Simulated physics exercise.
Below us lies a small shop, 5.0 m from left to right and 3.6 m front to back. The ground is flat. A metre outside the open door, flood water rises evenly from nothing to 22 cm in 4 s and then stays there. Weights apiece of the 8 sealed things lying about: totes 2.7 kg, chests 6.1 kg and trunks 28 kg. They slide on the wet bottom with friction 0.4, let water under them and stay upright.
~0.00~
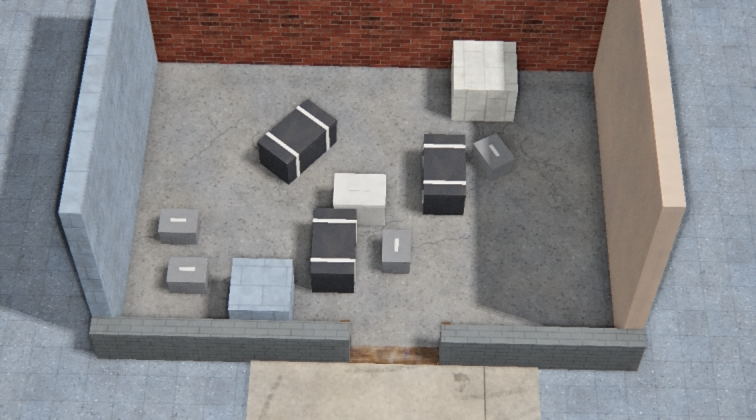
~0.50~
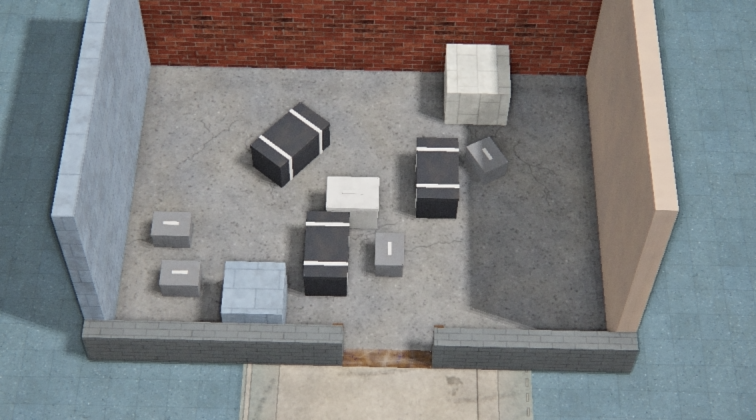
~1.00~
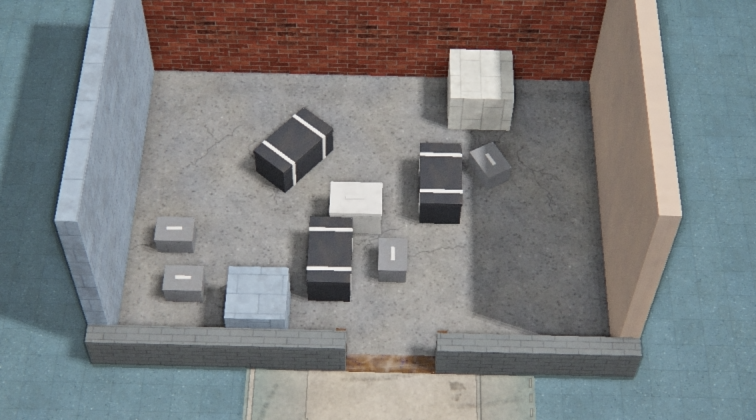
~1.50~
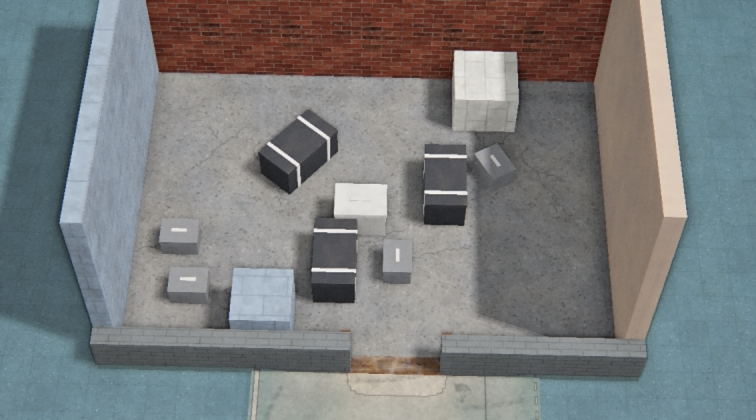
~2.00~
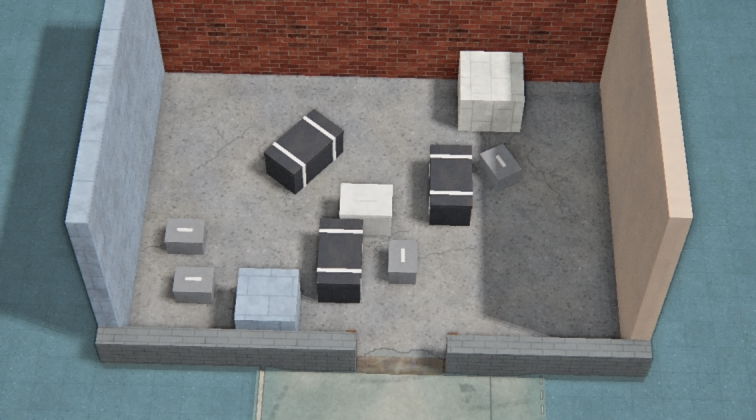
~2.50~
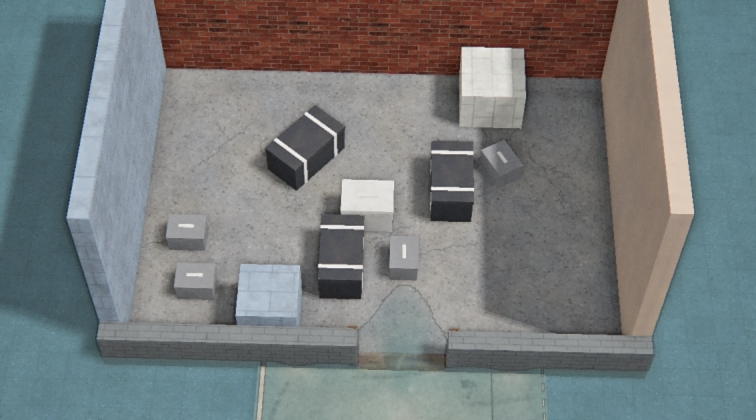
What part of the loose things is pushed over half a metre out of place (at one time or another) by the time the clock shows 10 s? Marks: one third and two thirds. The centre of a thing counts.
Share: From one to two thirds.
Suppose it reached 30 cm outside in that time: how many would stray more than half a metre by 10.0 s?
In that case 7 of them.
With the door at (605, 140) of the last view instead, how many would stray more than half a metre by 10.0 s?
In that case 4 of them.
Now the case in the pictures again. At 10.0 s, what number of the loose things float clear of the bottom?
At that moment 4.
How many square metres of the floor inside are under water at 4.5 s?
Roughly 5.5 m2.
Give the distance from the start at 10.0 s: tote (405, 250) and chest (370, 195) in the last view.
In that order: 300 cm, 200 cm.
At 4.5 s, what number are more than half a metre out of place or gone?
I count 2.
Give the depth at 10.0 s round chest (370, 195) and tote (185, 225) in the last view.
Roughly 4 and 3 cm.
After 3.5 s 0 of 8 are over 50 cm from their spots; 0 afloat.
After 4.5 s 2 of 8 are over 50 cm from their spots; 1 afloat.
After 7.0 s 2 of 8 are over 50 cm from their spots; 2 afloat.
After 10.0 s 4 of 8 are over 50 cm from their spots, and 4 have been at some point; 4 afloat.
